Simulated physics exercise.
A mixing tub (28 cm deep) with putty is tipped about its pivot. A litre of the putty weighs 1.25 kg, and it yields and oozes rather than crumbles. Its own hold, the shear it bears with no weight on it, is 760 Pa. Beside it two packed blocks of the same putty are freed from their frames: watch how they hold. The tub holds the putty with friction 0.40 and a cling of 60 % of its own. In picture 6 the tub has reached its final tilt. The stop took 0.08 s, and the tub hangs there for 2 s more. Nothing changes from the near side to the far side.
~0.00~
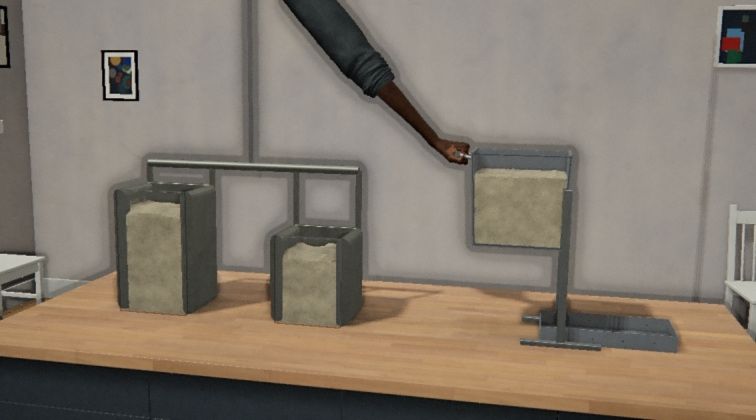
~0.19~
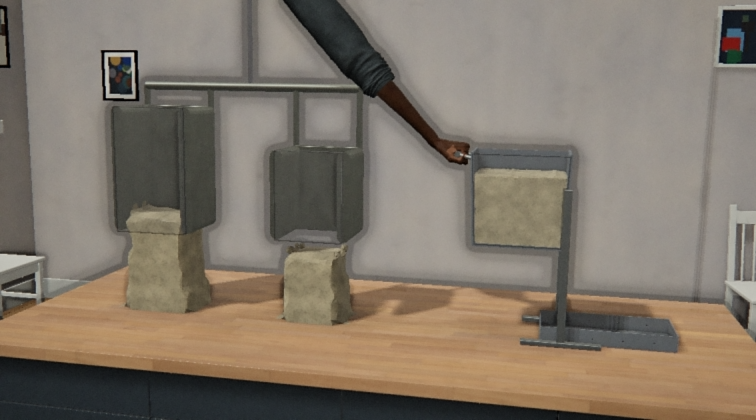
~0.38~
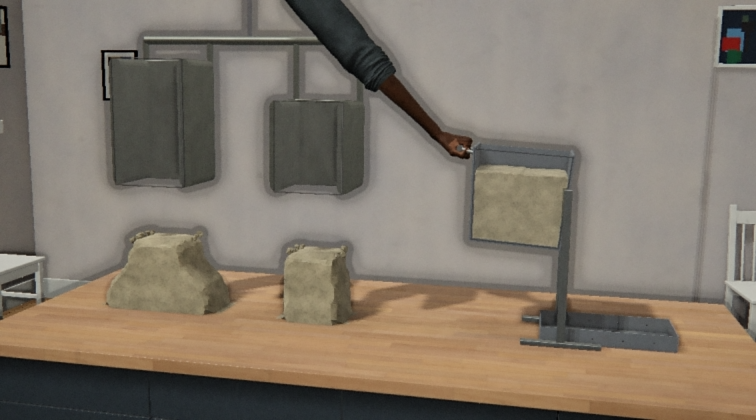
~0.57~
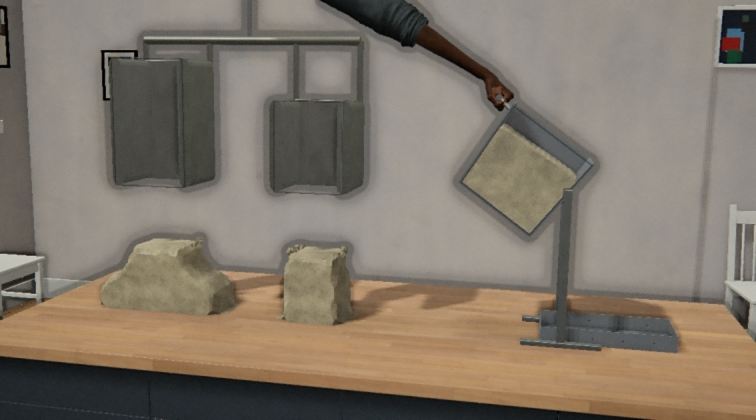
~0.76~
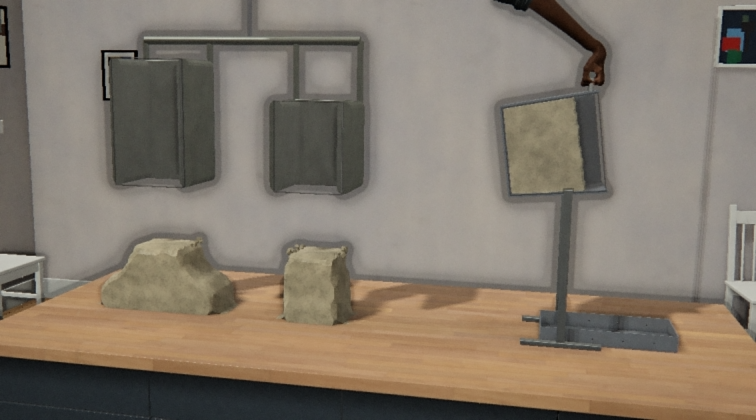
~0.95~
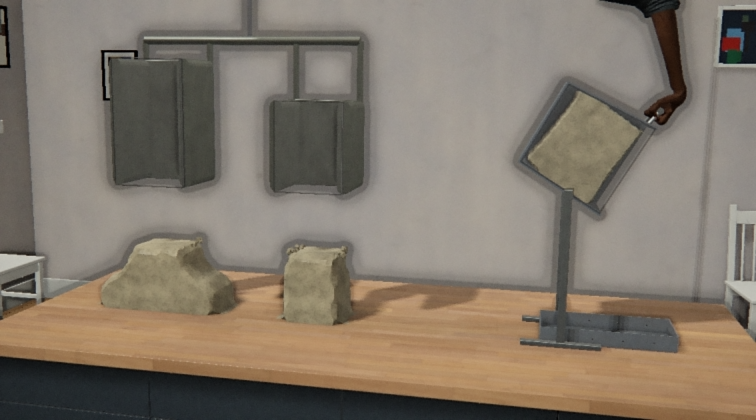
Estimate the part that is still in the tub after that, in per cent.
The part that is still in the tub after that is near 0 %.
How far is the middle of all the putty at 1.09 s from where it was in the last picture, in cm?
About 13 cm.
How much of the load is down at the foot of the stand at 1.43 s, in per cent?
About 100 %.
By 1.09 s, the tub is at 119 degrees and holds 60 %.
By 1.26 s, the tub is at 119 degrees and holds 0 %.
By 1.43 s, the tub is at 119 degrees and holds 0 %.
By 1.60 s, the tub is at 119 degrees and holds 0 %.
By 2.95 s, at the end, the tub is at 119 degrees and holds 0 %.
